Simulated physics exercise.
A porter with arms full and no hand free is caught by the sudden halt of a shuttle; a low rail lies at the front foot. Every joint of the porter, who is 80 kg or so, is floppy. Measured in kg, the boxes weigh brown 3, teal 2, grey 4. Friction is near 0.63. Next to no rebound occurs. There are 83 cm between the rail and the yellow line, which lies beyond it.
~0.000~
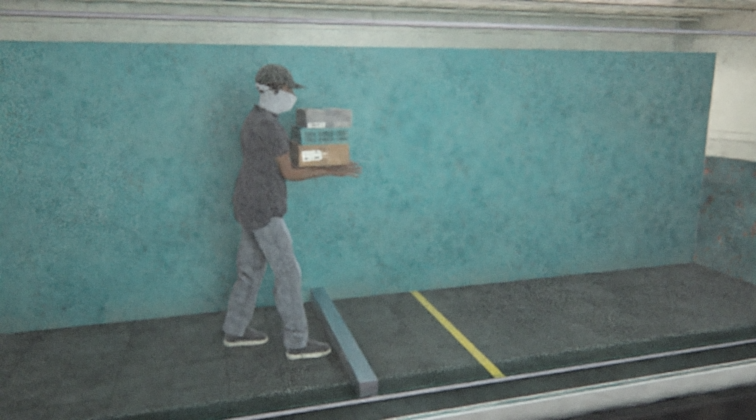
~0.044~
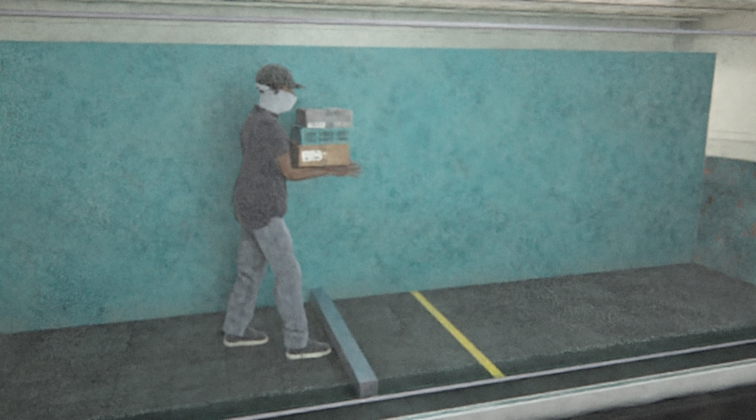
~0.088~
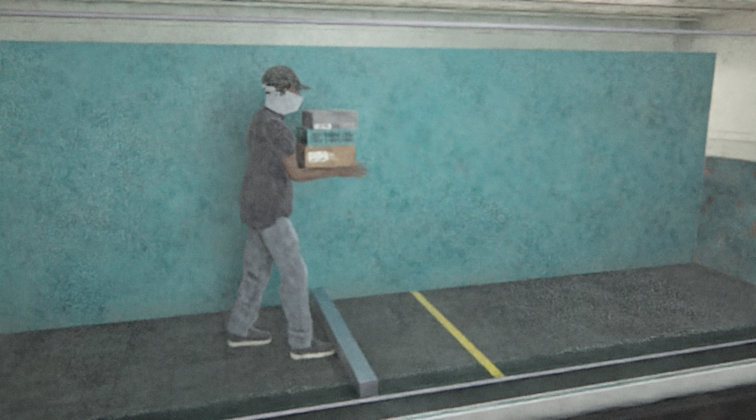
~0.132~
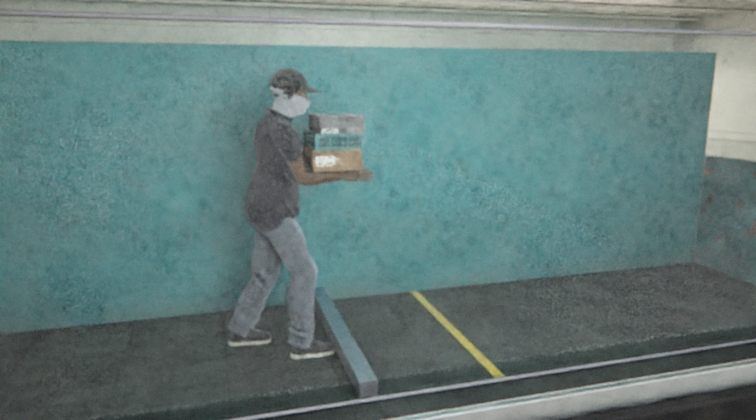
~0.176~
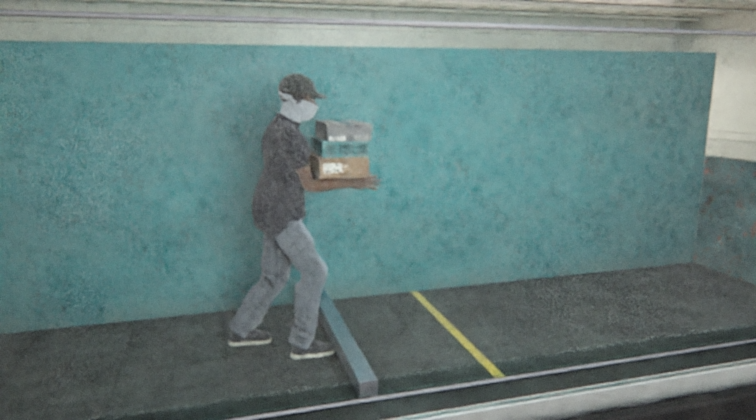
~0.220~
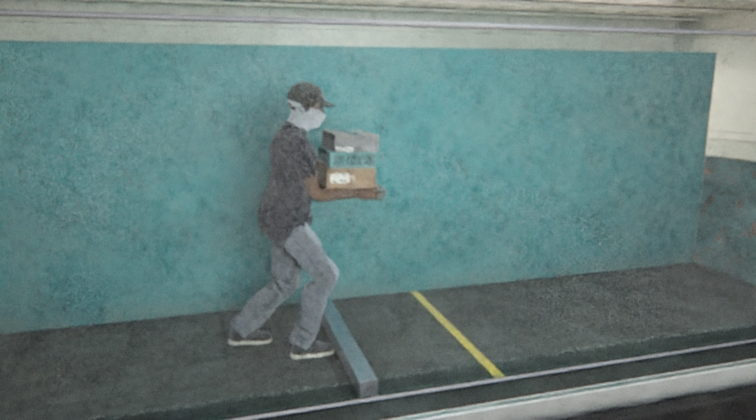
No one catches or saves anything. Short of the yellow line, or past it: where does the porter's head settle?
I expect it to remain before the line.
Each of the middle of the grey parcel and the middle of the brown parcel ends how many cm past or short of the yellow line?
The grey parcel ends 50 cm past, and the brown parcel ends 30 cm short.
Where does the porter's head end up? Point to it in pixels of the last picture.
Somewhere about (432, 310) in the final view.
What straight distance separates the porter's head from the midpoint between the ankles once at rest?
Some 100 cm apart.
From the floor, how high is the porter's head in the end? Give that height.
About 25 cm above the floor.
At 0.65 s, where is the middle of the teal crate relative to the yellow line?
Position: Approx. 30 cm short.
After 0.45 s the porter's head is 69 cm short of the yellow line, near (351, 191) in the last picture's view; the teal crate 48 cm short of the yellow line, tilted 25°.
After 0.65 s the porter's head is 40 cm short of the yellow line, near (399, 285) in the last picture's view.
After 0.95 s the porter's head is 40 cm short of the yellow line, near (403, 293) in the last picture's view; the teal crate 24 cm short of the yellow line, tilted 110°.
At rest, 2.7 s, brown parcel stops short of the yellow line; teal crate stops short of the yellow line; grey parcel crosses the yellow line; porter's head stops short of the yellow line.
